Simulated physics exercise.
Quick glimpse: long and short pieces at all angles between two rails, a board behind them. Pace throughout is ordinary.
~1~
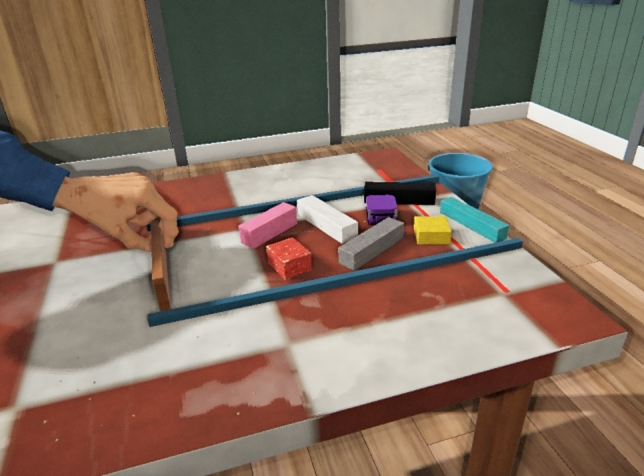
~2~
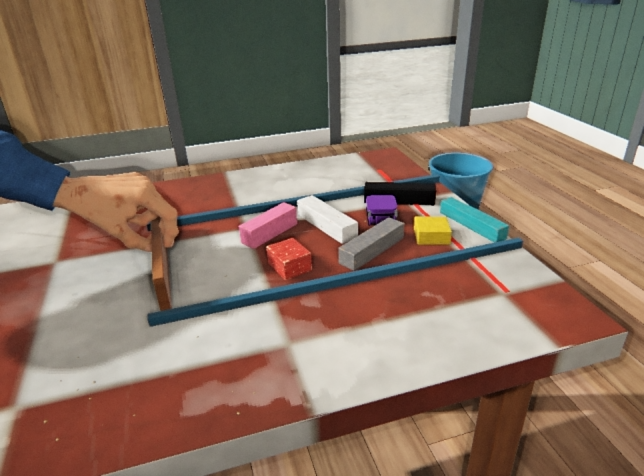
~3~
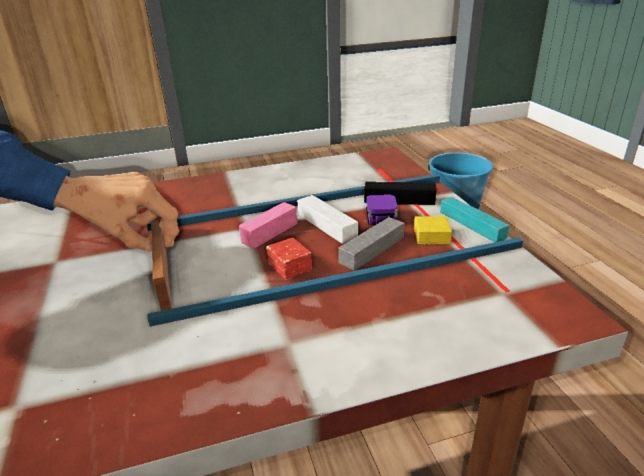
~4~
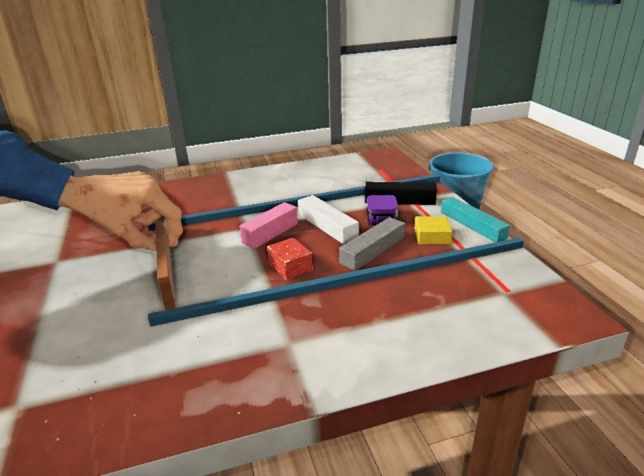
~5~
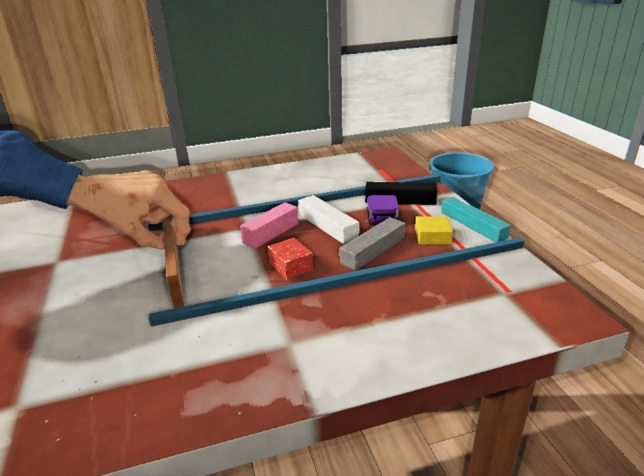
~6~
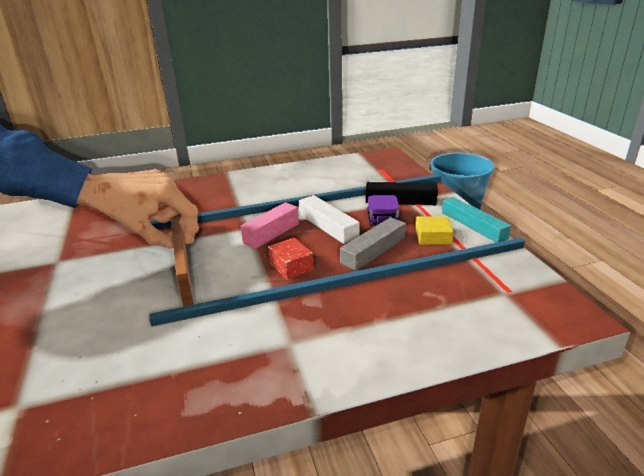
The footage shows a hand holding a small board upright between two blue rails on a checkered table, near scattered colourful blocks and bars; it stays nearly still, then slides the board slightly right, with the pieces remaining in place.
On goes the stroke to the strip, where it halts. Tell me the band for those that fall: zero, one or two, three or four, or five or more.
The table loses three or four pieces.
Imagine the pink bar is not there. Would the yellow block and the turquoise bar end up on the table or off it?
The yellow block is gone, the turquoise bar is gone.
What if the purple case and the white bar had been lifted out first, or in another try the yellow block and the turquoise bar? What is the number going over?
The count is 2 in the first case and 1 in the second.
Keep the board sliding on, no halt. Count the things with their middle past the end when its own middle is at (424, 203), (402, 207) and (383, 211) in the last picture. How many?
First 3, then 1, finally 0.
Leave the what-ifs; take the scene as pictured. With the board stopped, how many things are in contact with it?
The count is 2.
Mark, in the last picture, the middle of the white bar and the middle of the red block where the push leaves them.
Final positions - white bar around (443, 196), red block around (464, 226).
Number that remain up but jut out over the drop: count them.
Count: 2.
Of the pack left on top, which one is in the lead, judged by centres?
The purple case.
A little later, none off yet; turquoise bar at rest near (475, 219); black stick at rest near (401, 193); yellow block at rest near (434, 230).
Next, none off yet; turquoise bar shifted a little near (494, 214); black stick shifted about its own width near (443, 188); yellow block shifted about its own width near (479, 225).
When it is over, the number that fall off is three or four; down, yellow block, black stick and turquoise bar.
